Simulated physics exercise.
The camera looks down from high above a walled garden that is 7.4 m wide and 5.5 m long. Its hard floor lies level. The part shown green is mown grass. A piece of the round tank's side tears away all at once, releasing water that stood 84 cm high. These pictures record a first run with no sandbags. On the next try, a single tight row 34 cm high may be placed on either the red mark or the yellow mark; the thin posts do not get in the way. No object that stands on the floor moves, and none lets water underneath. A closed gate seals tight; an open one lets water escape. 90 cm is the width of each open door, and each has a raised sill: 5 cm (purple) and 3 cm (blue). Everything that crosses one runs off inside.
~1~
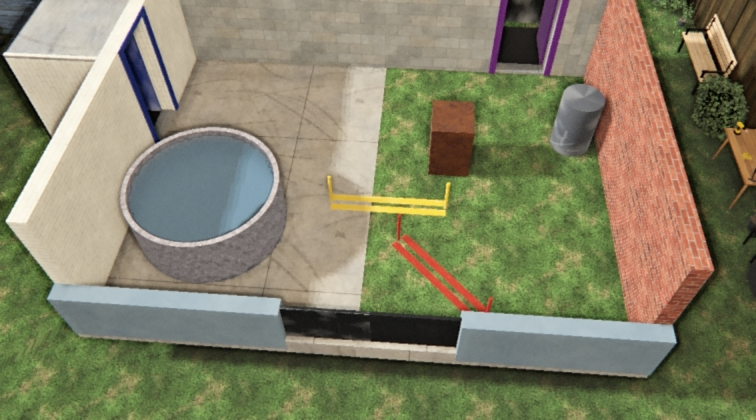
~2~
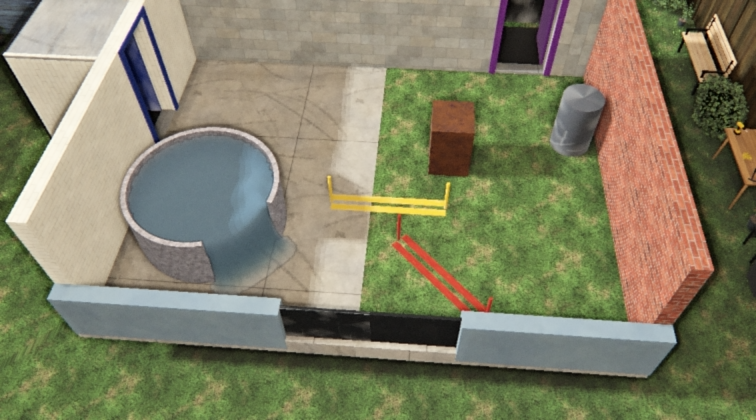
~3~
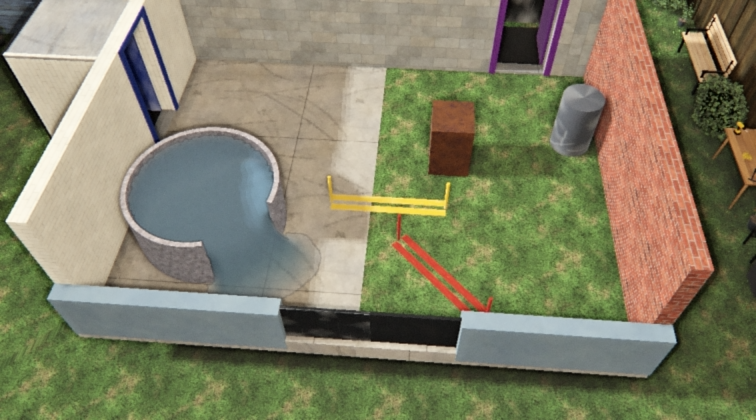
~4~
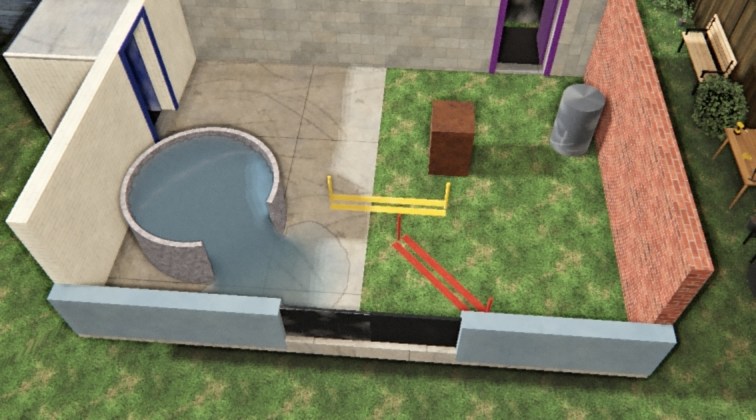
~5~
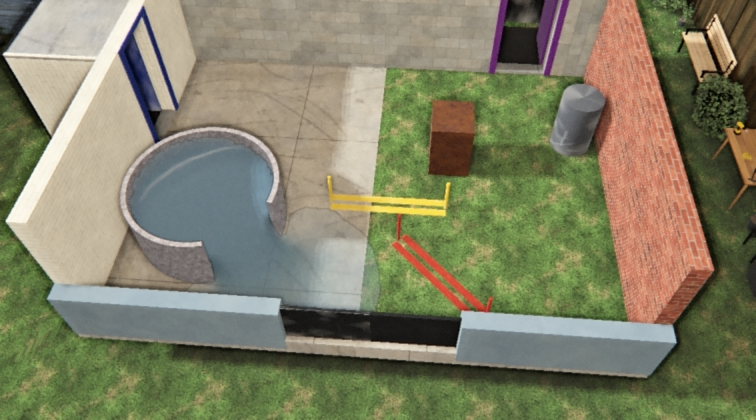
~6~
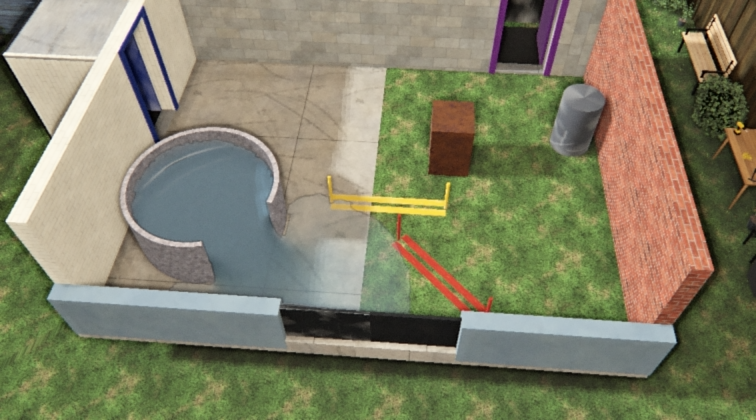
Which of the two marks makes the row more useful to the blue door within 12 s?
The yellow mark does.
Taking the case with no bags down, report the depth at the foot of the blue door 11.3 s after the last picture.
Depth: Approx. 9.0 cm.
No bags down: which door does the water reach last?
That would be the purple door.
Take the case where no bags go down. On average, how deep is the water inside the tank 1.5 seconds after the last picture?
Mean depth: About 38 cm.
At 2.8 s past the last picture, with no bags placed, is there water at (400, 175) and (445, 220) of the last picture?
Order as asked - inundated / inundated.
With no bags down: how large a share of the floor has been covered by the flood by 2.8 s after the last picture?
Near 50 per cent is wet.
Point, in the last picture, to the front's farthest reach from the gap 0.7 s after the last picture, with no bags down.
Front tip: Roughly (565, 344) in the last view.
Then, 0.7 s after the last picture water covers 20 % of the floor and is deepest (51 cm) near (260, 323) in the run without bags; in at the blue door, 0 L with no bags, 0 L with the row on red, 0 L on yellow.
Then, 1.5 s after the last picture water covers 35 % of the floor and is deepest (37 cm) near (247, 322) in the run without bags; in at the blue door, 0 L with no bags, 0 L with the row on red, 0 L on yellow.
Then, 2.8 s after the last picture water covers 50 % of the floor and is deepest (27 cm) near (247, 322) in the run without bags; in at the blue door, 0 L with no bags, 0 L with the row on red, 0 L on yellow.
Then, 6.3 s after the last picture water covers 85 % of the floor and is deepest (14 cm) near (568, 174) in the run without bags; in at the blue door, 0 L with no bags, 0 L with the row on red, 0 L on yellow.
Then, 11.3 s after the last picture water covers 100 % of the floor and is deepest (10 cm) near (190, 76) in the run without bags; in at the blue door, 12 L with no bags, 79 L with the row on red, 9 L on yellow.
